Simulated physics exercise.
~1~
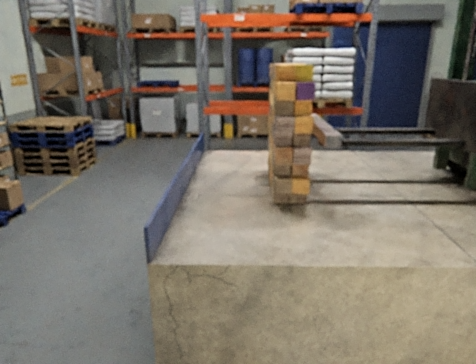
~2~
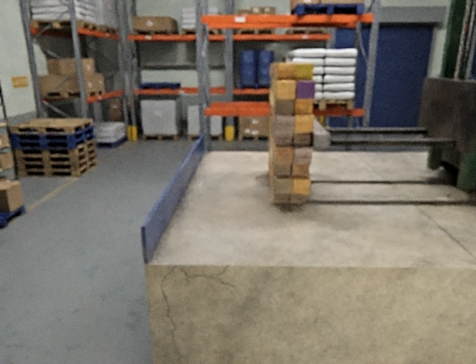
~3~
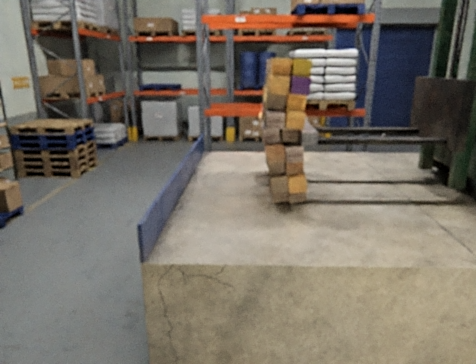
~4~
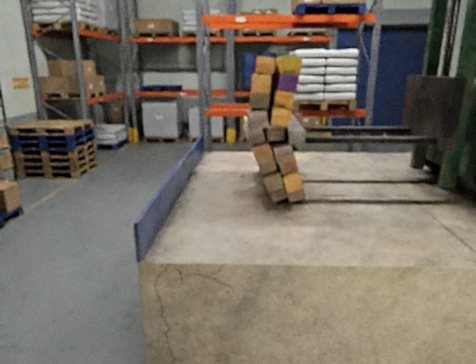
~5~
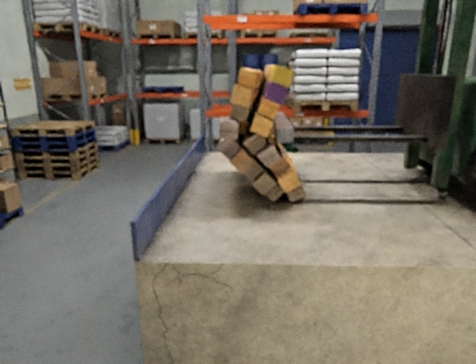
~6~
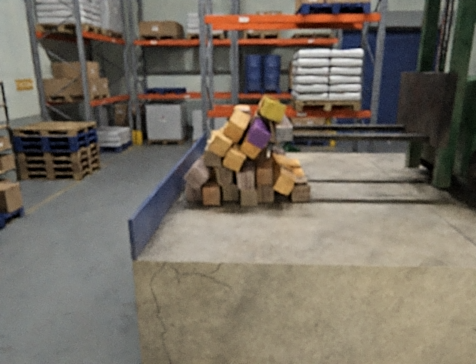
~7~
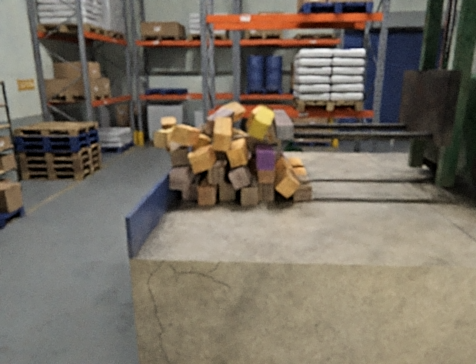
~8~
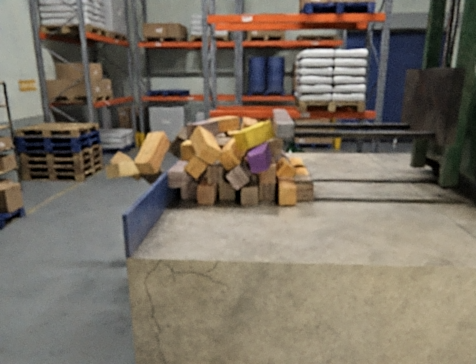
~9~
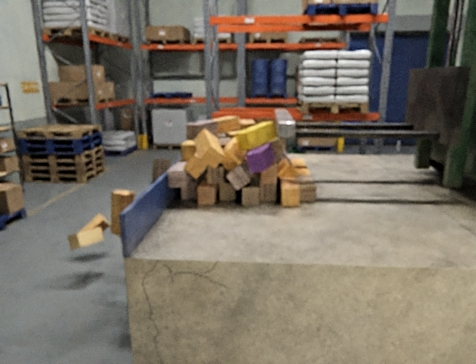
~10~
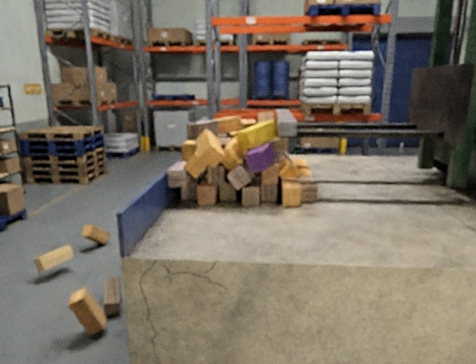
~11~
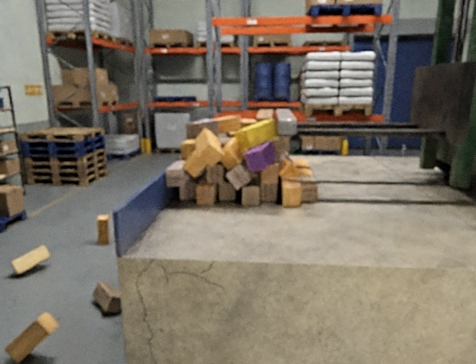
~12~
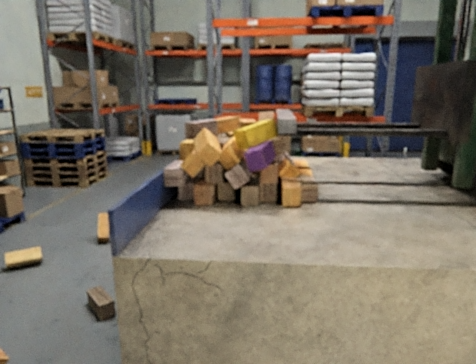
A lift truck's beam topples stacked timber blocks leftward into a heap, several falling off the ledge.
